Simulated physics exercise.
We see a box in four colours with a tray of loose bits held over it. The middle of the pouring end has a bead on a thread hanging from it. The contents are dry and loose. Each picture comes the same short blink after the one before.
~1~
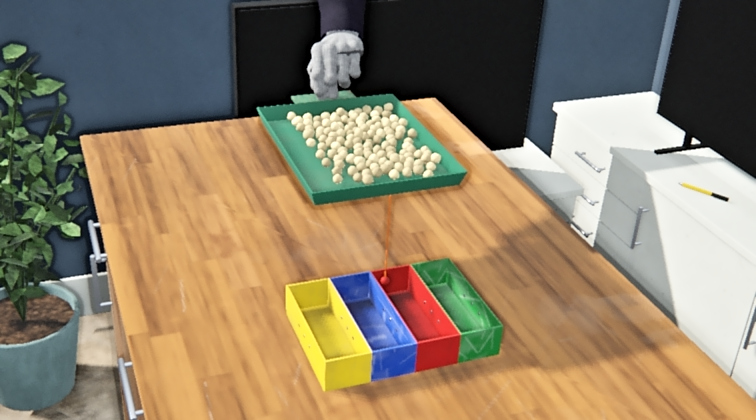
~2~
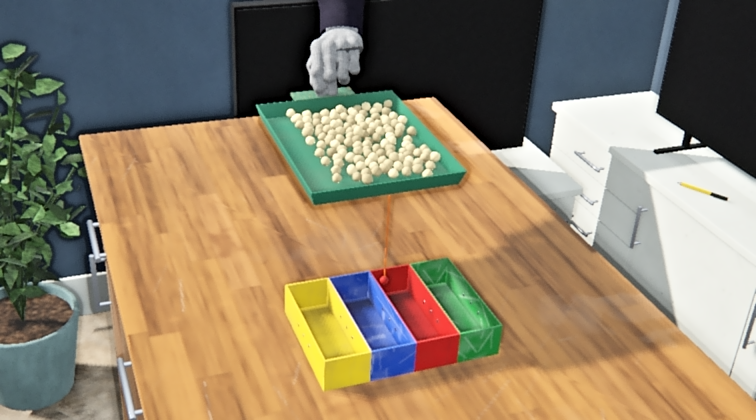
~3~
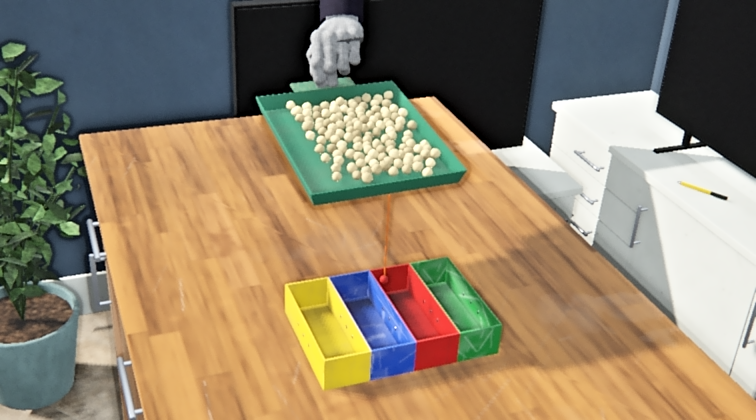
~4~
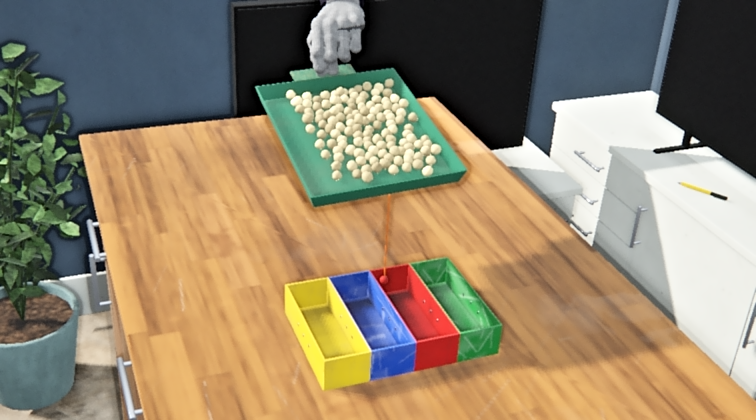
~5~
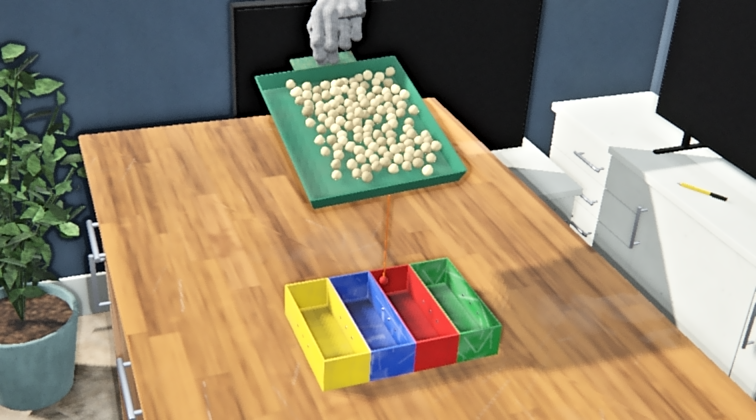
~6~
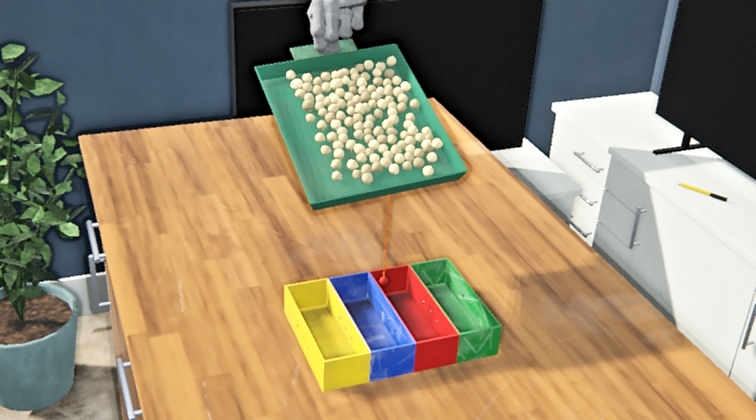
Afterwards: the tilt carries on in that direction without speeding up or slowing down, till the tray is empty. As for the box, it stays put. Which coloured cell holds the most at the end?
The yellow cell holds the most.
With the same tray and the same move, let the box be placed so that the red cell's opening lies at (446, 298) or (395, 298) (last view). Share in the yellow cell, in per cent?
Trial 1: 20 percent; trial 2: 40 percent.
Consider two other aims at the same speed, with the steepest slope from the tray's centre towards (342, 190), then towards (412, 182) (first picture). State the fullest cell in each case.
One: That yellow cell. Two: The cell in green.
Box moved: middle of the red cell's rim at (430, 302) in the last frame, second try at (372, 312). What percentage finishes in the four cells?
Close to 70 in a hundred, followed by close to 90 in a hundred.
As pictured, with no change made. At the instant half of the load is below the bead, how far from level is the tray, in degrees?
Approx. 100° from level.
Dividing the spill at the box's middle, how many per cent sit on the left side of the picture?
Around 80 percent of the pieces.
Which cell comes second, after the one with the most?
The blue cell.
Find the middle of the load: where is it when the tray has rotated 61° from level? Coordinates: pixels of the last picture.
(363, 165).
Soon after the last picture, tray tipped steeply; nearly all on the tray; a stray few falling or outside the box.
A little later, tray tipped right over; about a quarter on the tray; about a quarter in the yellow cell; a small part in the blue cell; a small part in the red cell; about a third falling or outside the box.
Later still, tray tipped past a quarter turn; about a third in the yellow cell; about a quarter in the blue cell; a small part in the red cell; a stray few in the green cell; a small part falling or outside the box.
At rest, tray tipped past a quarter turn; about a third in the yellow cell; about a quarter in the blue cell; a small part in the red cell; a stray few in the green cell; a small part outside the box.
